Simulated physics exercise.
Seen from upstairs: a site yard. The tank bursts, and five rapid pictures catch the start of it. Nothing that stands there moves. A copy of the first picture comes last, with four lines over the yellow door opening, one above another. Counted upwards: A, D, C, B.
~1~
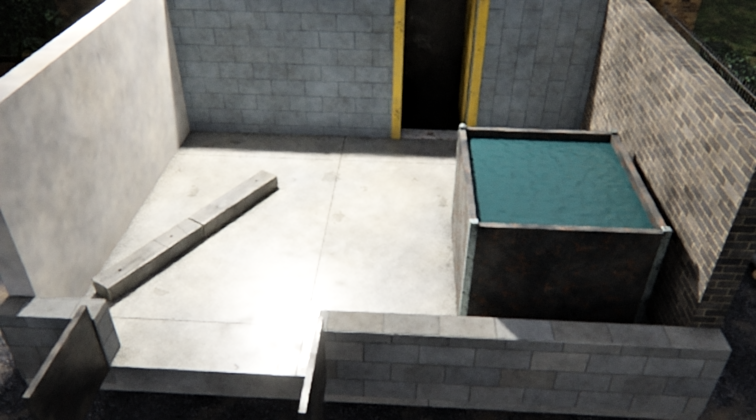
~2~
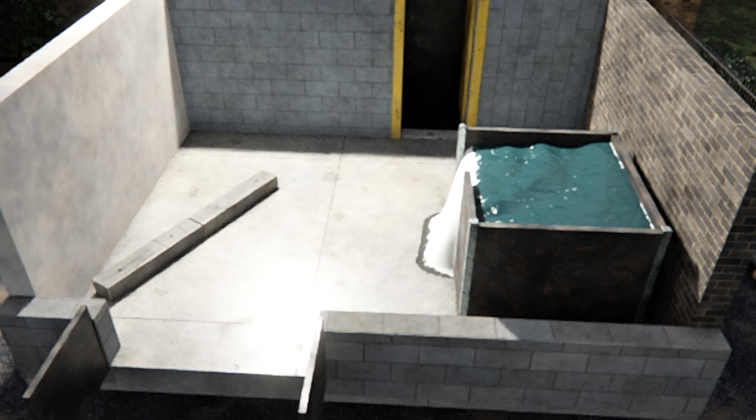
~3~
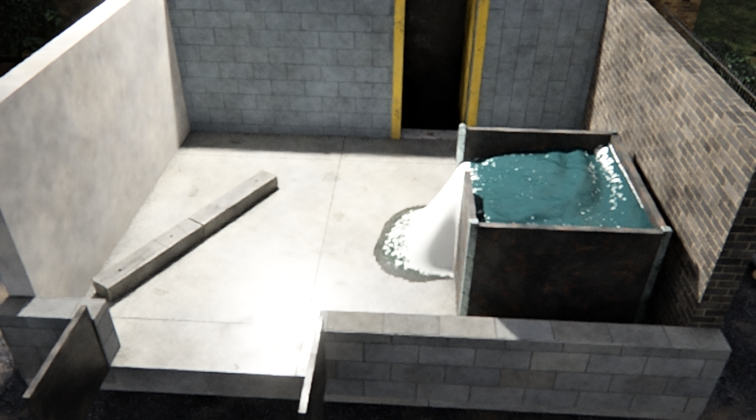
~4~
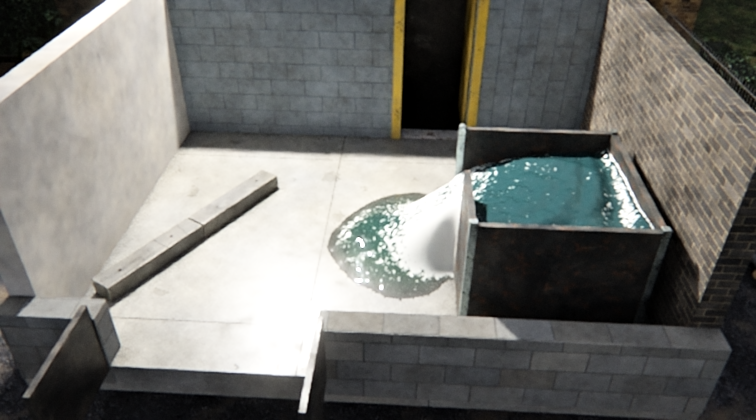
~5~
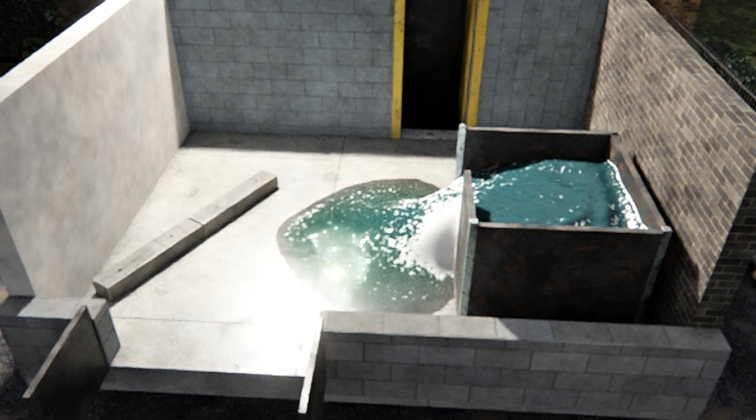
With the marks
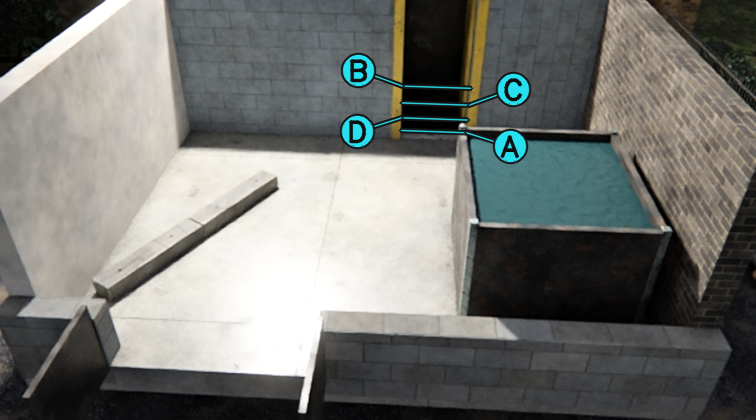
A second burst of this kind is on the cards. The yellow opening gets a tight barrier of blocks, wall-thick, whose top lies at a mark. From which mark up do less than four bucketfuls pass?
A.
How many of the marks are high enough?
All of them.
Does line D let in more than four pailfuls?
No.
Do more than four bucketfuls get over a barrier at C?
No.
On the marked copy, A at (433, 131); B at (436, 87); C at (435, 104); D at (434, 118); from the bottom up A, D, C, B.
With A, nothing gets over.
With B, nothing gets over.
With C, nothing gets over.
With D, nothing gets over.
